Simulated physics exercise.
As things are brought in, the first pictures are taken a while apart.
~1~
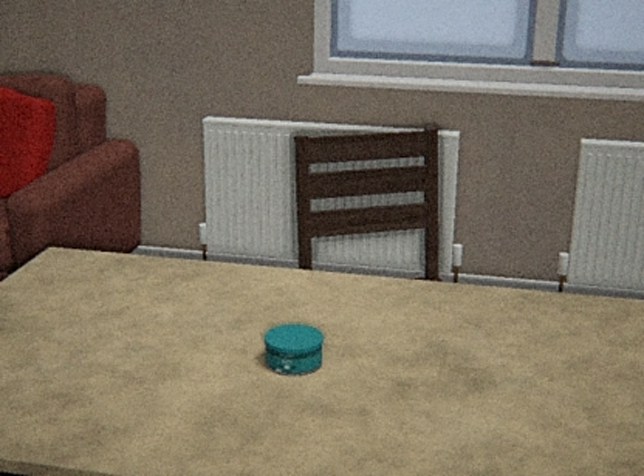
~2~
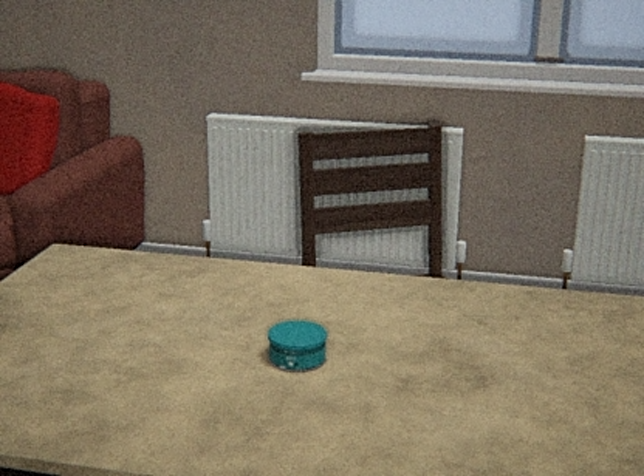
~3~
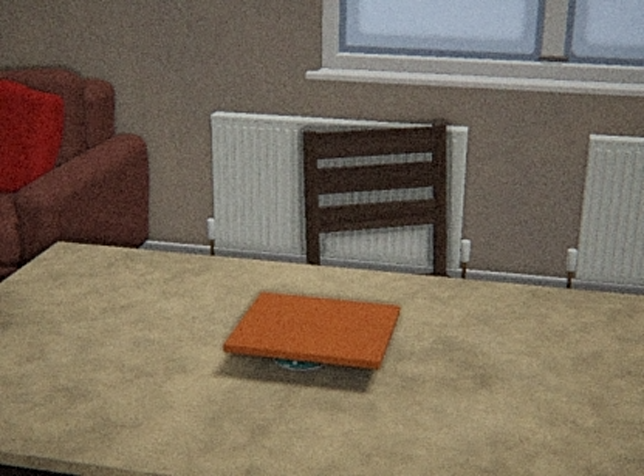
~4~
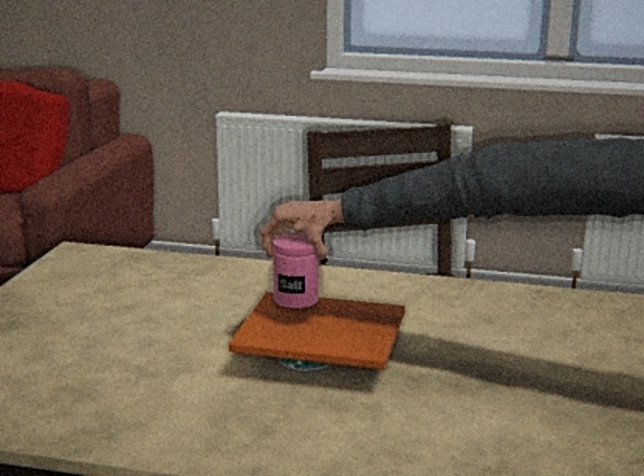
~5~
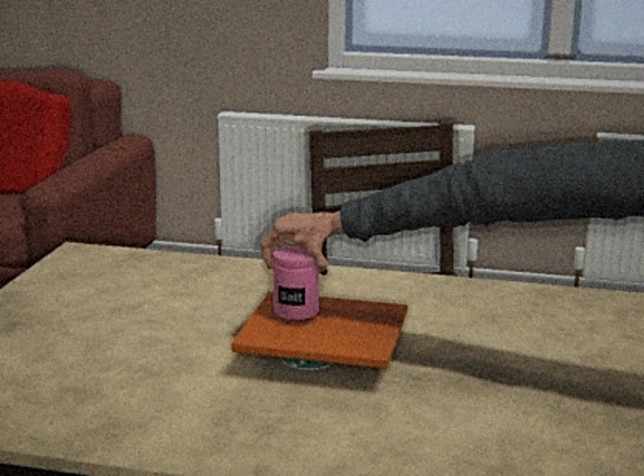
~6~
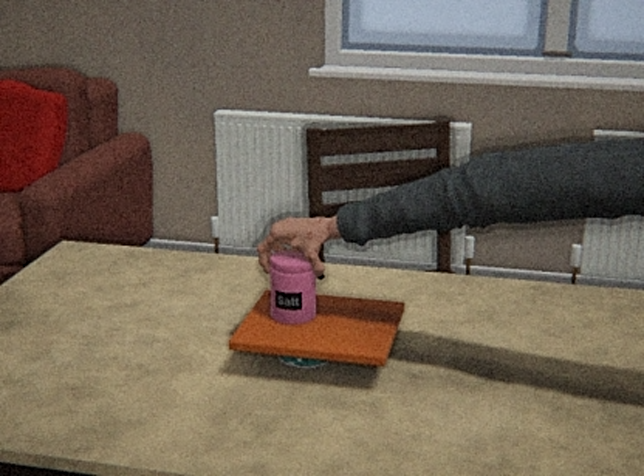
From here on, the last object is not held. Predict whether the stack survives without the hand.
No fall.
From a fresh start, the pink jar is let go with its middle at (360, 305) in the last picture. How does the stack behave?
What happens next is that it goes down.
Then, 0.20 s after the last picture, nothing has stirred.
Then, 0.50 s after the last picture, pink jar resting near (293, 287).
At rest, all 3 in place. Seen from the same camera at the end, pink jar near (293, 287). The stack stays up.
